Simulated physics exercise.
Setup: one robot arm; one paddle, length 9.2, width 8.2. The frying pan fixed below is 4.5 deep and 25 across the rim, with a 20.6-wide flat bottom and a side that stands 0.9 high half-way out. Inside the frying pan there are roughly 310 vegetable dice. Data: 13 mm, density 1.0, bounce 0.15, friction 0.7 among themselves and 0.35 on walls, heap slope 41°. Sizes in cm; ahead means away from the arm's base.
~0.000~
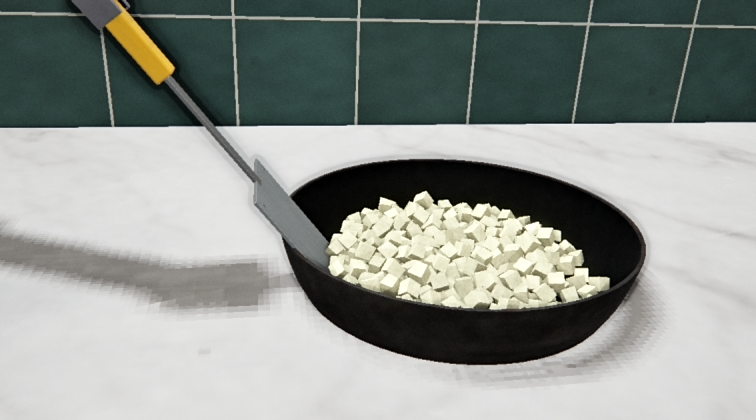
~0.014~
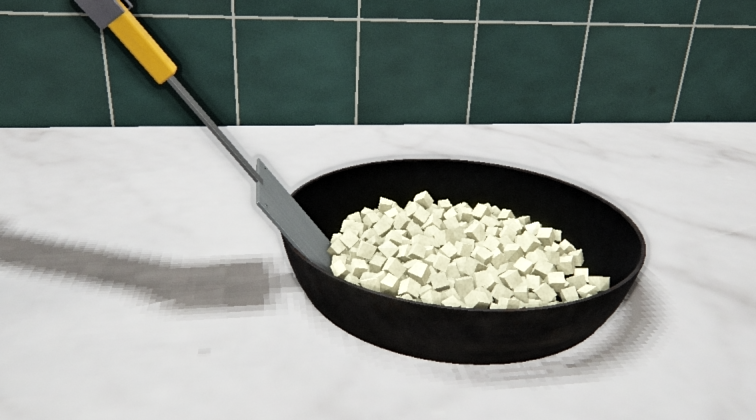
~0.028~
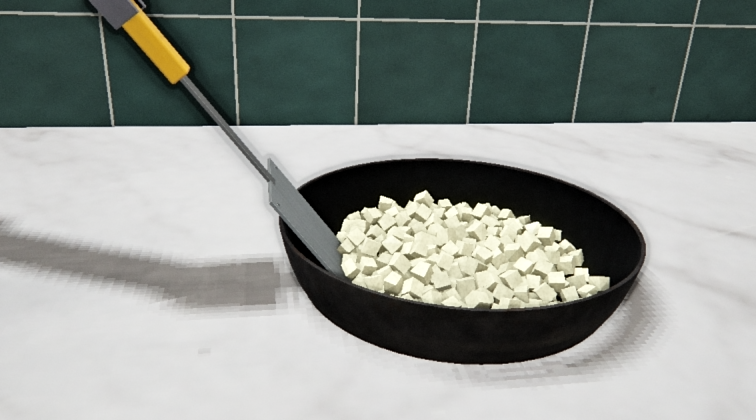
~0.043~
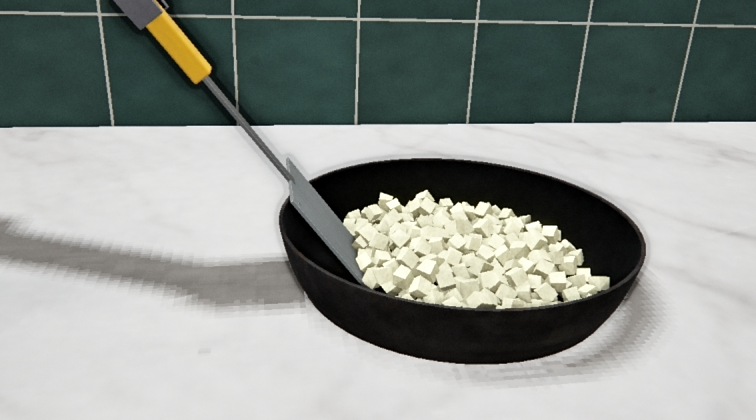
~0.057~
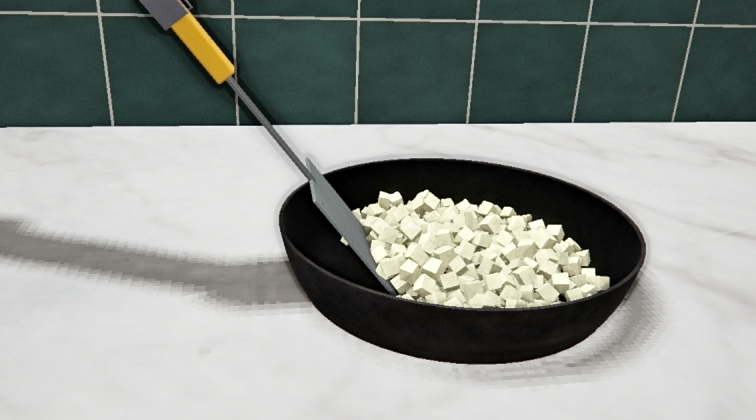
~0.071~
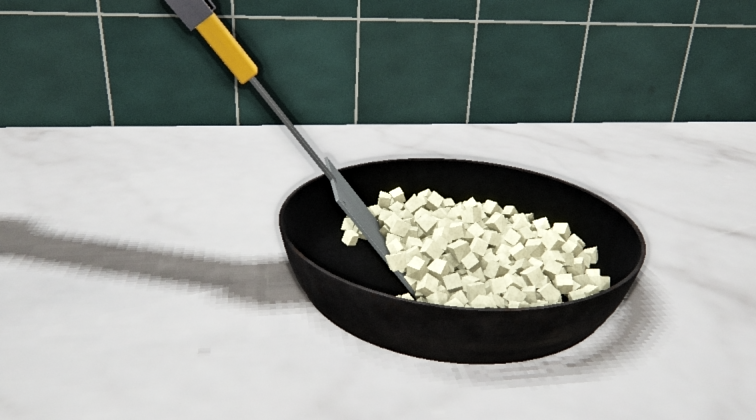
A grey paddle with a yellow section on its handle slid rightward into a black frying pan of pale vegetable dice, pushing the near-left part of the heap a short way to the right.
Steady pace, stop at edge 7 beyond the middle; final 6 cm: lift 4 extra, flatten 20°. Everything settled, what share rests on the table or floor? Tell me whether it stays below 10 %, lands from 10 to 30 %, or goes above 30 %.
It lands from 10 to 30 %.
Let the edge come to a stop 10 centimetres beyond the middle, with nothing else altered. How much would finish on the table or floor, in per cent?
My guess would be around 30 per cent.
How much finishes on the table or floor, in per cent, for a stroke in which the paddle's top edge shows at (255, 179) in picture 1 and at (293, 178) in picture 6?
Around 0 per cent finishes there.
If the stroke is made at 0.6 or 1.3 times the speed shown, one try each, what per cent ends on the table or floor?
I'd say near 5 and then near 20 per cent.
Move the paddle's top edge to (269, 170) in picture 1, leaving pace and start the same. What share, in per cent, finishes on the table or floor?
15 percent or so.
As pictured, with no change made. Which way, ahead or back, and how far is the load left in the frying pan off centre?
It rests close to 4.5 centimetres ahead of centre.
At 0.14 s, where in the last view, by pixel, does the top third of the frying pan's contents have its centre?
Roughly pixel (503, 224).
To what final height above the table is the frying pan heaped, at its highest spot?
Height at rest: Roughly 5.5 cm.
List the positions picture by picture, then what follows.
Paddle top edge at (255, 179), sloping 53°; upper third of the load around (445, 245), from x 335 to 600, top at y 200; 310 in the frying pan, in the first picture.
Paddle top edge at (257, 179), sloping 53°; upper third of the load around (444, 245), from x 335 to 600, top at y 200, in the second picture.
Paddle top edge at (269, 178), sloping 53°; upper third of the load around (445, 245), from x 345 to 600, top at y 200, in the third picture.
Paddle top edge at (289, 178), sloping 53°; upper third of the load around (443, 243), from x 345 to 600, top at y 200, in the fourth picture.
Paddle top edge at (310, 177), sloping 53°; upper third of the load around (449, 239), from x 350 to 600, top at y 200, in the fifth picture.
Paddle top edge at (331, 177), sloping 53°; upper third of the load around (456, 237), from x 350 to 600, top at y 195; 310 in the frying pan, in the sixth picture.
After 0.11 s, sloping 53°, highest piece 6 above the table; 310 in the frying pan.
After 0.14 s, sloping 45°, highest piece 7 above the table; 310 in the frying pan.
After 0.36 s, sloping 33°, highest piece 6 above the table; 262 in the frying pan, 43 on the table or floor, 5 on the blade or in flight.
After 1.41 s, sloping 33°, highest piece 5 above the table; 262 in the frying pan, 48 on the table or floor.
At rest, 262 in the frying pan, 48 on the table or floor. That is 15 % on the table or floor.
